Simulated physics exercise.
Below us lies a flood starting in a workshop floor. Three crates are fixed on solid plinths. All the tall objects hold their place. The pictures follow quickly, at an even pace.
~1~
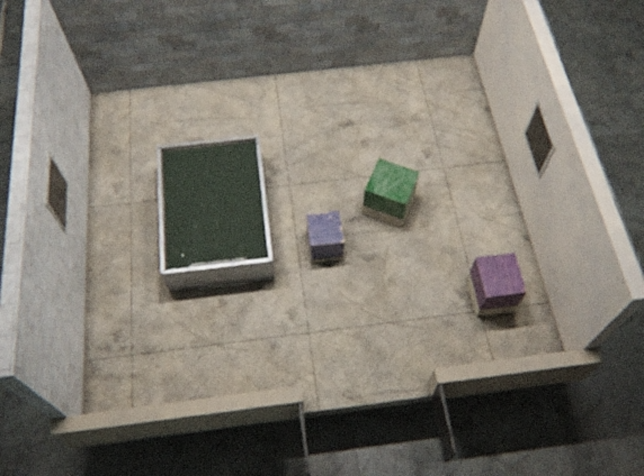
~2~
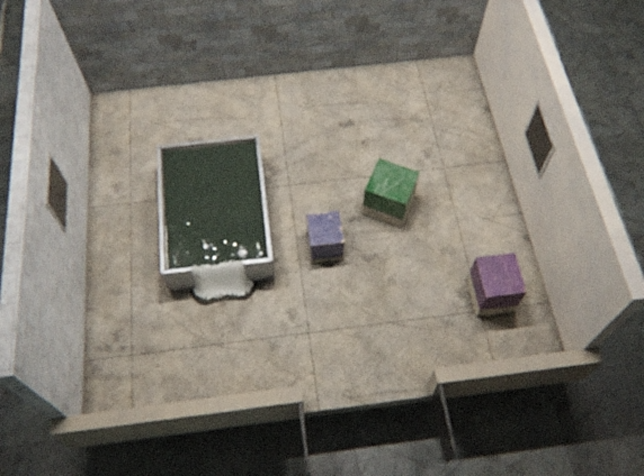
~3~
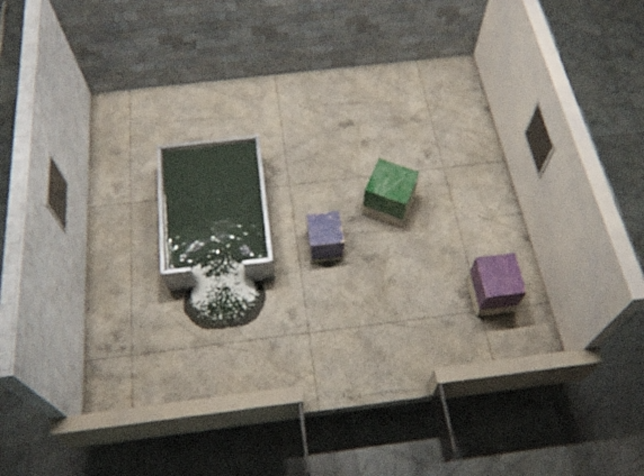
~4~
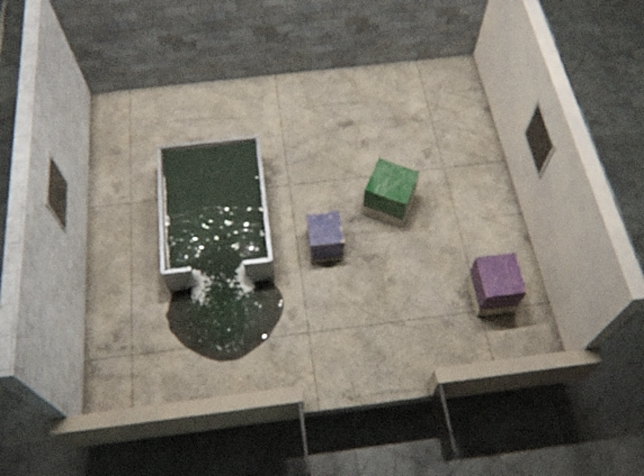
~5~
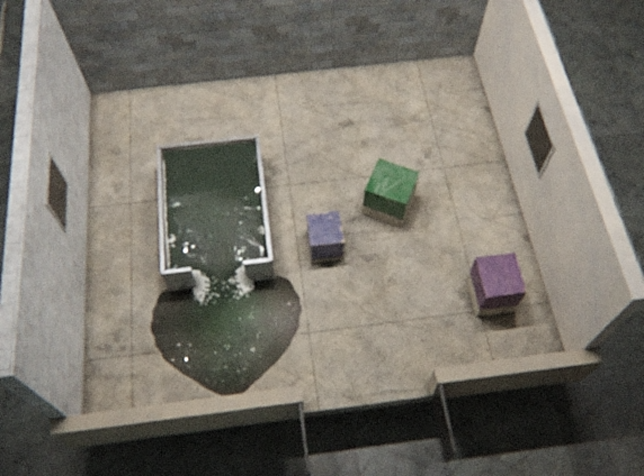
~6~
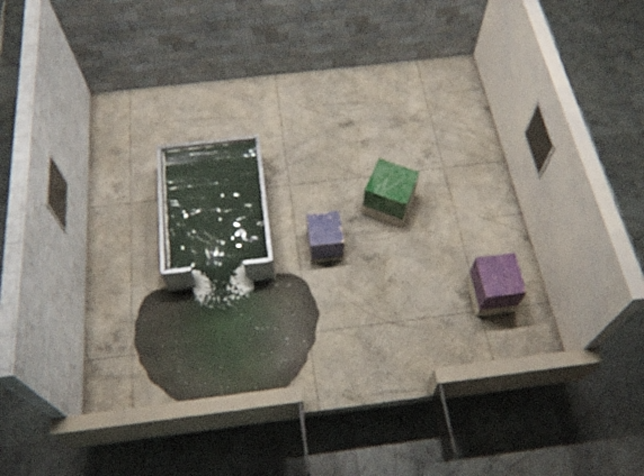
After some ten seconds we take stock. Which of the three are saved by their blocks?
In the end: The purple crate escapes dry; the green crate escapes dry; the blue crate escapes dry.
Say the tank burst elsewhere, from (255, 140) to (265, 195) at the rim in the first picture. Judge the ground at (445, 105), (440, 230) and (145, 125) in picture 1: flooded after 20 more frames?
In turn: Under water, not flooded, clear.
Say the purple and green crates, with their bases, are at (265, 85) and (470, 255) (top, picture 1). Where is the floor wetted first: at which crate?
The green-painted one.
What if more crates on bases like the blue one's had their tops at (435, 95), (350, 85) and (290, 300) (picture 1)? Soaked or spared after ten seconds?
In that order: Is spared, is safe, is wetted.
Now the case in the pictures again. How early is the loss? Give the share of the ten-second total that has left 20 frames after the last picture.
Close to 45 %.
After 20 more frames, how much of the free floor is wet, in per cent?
Some 35 per cent.
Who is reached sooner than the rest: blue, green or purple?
First comes the purple crate.
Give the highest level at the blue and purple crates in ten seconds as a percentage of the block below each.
Near 20 and 30 in a hundred.
A moment on, water covers 15 % of the floor; the purple crate not reached, the green crate not reached, the blue crate not reached.
Next, water covers 20 % of the floor; the purple crate not reached, the green crate not reached, the blue crate not reached.
Then, water covers 35 % of the floor; the purple crate water round its plinth, the green crate not reached, the blue crate not reached.
Later, water covers 55 % of the floor; the purple crate water round its plinth, the green crate water round its plinth, the blue crate water round its plinth.
In the end, water covers 85 % of the floor; the purple crate stayed above the water, the green crate stayed above the water, the blue crate stayed above the water.
